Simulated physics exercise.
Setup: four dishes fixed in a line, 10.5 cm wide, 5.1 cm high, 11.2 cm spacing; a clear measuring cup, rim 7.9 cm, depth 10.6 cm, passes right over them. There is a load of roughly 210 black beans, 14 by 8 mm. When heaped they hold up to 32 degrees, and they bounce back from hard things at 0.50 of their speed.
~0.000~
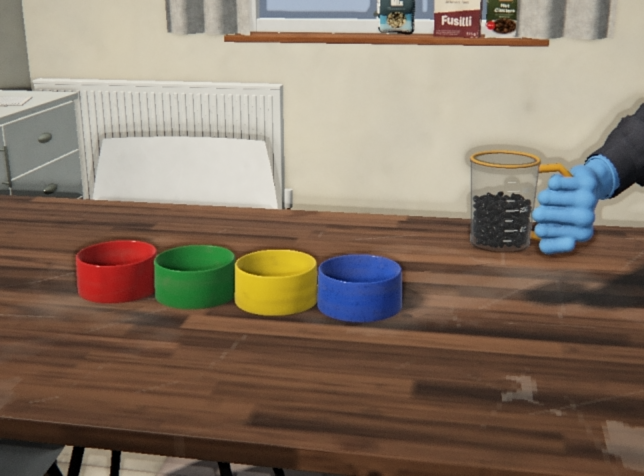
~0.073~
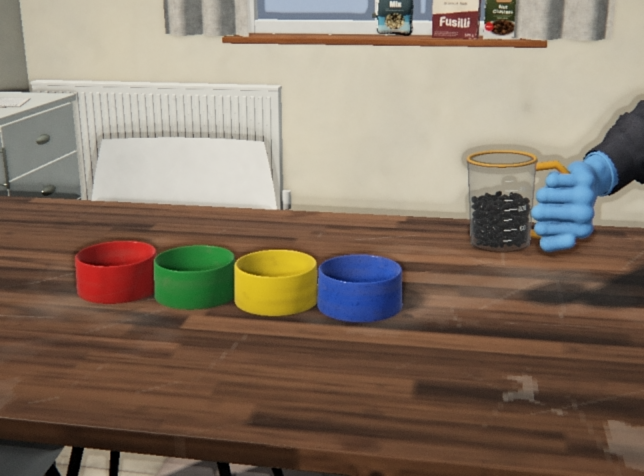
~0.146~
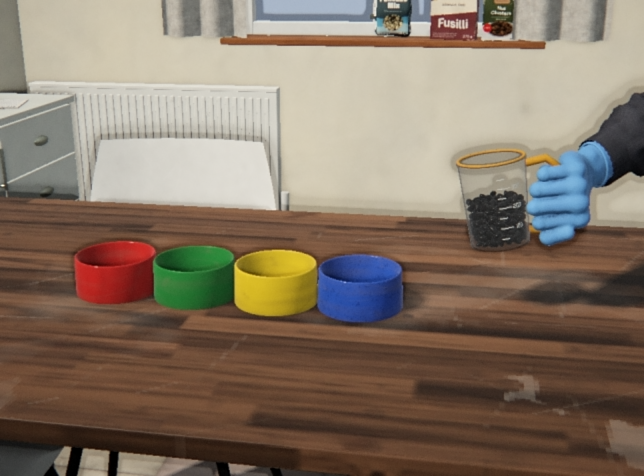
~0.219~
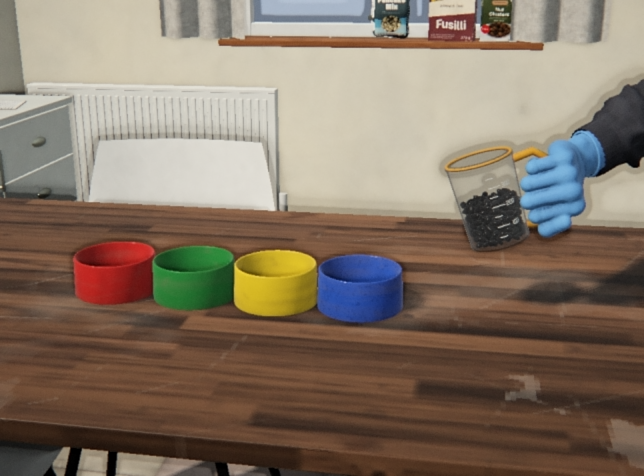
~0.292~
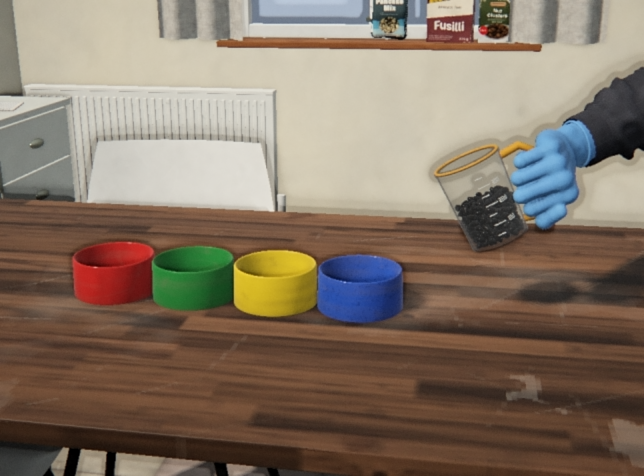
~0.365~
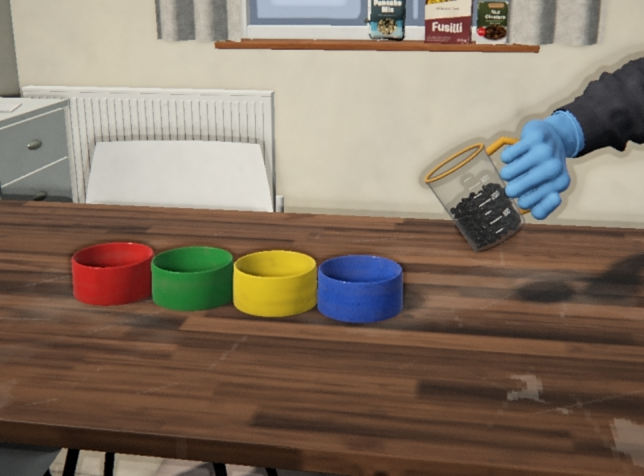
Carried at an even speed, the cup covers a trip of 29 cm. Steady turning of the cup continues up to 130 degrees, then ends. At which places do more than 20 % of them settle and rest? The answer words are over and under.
Red: Under. Blue: Over. Green: Under. Yellow: Under. Counter: Under.
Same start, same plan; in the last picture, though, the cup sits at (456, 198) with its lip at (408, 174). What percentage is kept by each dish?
Then red 0, blue 0, green 20, and yellow 70.
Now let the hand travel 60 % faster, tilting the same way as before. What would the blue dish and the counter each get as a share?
Blue: 0; counter: 0.
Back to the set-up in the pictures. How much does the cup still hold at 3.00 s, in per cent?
0 %.
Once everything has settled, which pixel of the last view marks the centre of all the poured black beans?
Look around (352, 290) in the last picture.
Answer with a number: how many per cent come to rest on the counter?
Close to 0 %, more or less.
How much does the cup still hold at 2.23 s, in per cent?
0 %.
After 1.48 s, tilt 130 degrees; cup holds 0 %, blue 100 %.
After 2.23 s, tilt 130 degrees; cup holds 0 %, blue 100 %.
After 3.00 s, tilt 130 degrees; cup holds 0 %, blue 100 %.
By 3.3 s all is still; red 0 %, blue 100 %, green 0 %, yellow 0 %, counter 0 %.
